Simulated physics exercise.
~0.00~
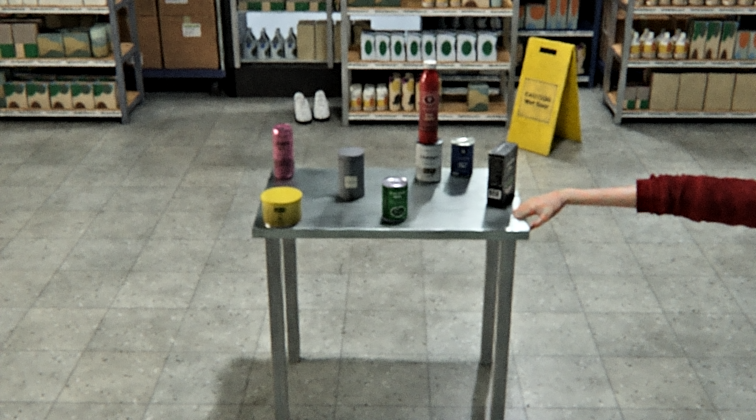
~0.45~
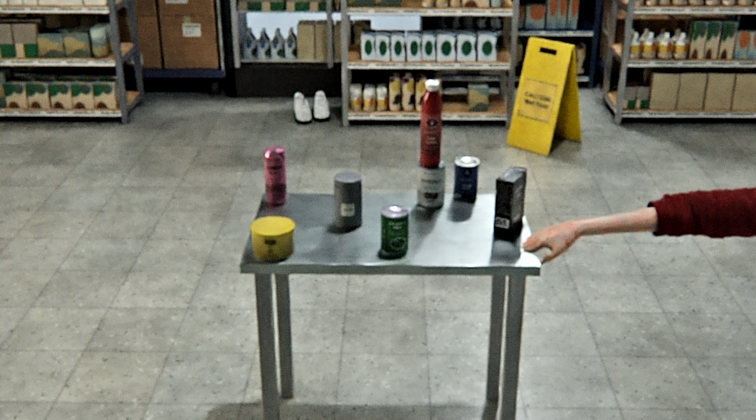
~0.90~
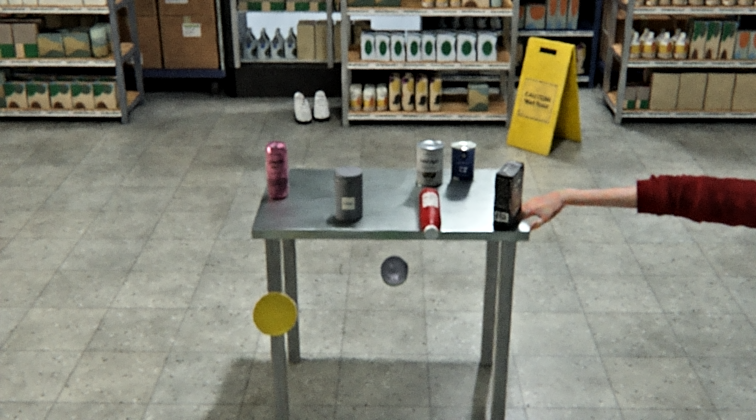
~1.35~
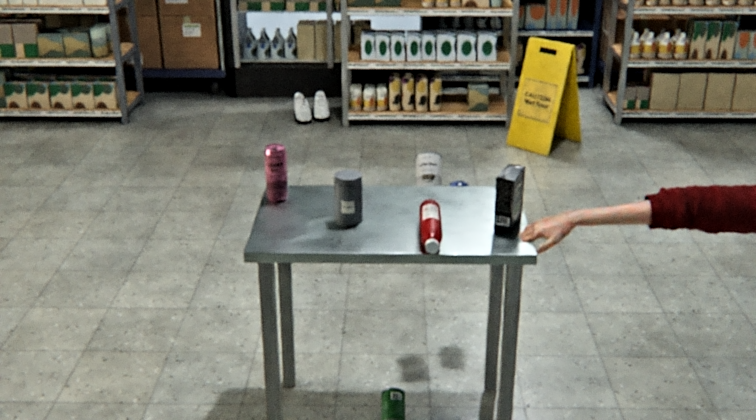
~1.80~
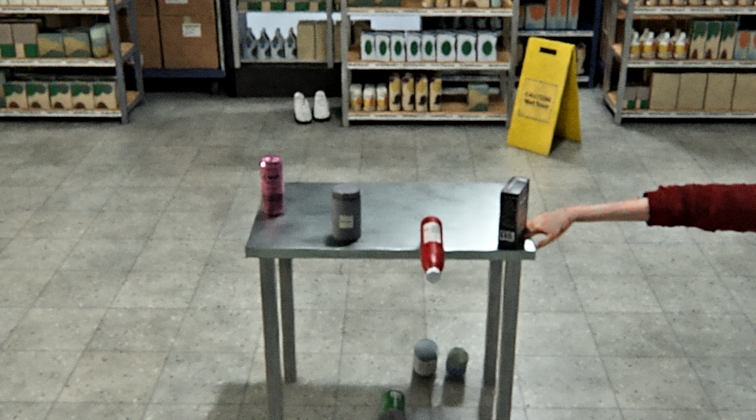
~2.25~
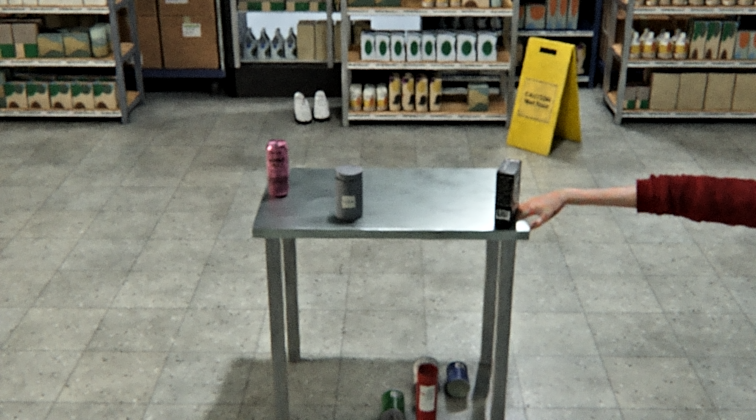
The clip opens on a small metal table in a store aisle, holding cans, tins, a yellow tub, a grey jar, a black packet and a red bottle perched on a white tin, while a red-sleeved arm holds the right edge. The table shifts toward us, then back and forth. The yellow tub and green tin drop off the front as the bottle topples onto its side. Next the white and blue tins fall off the back edge. The bottle slides forward and drops too, leaving only the pink can, grey jar and black packet standing.
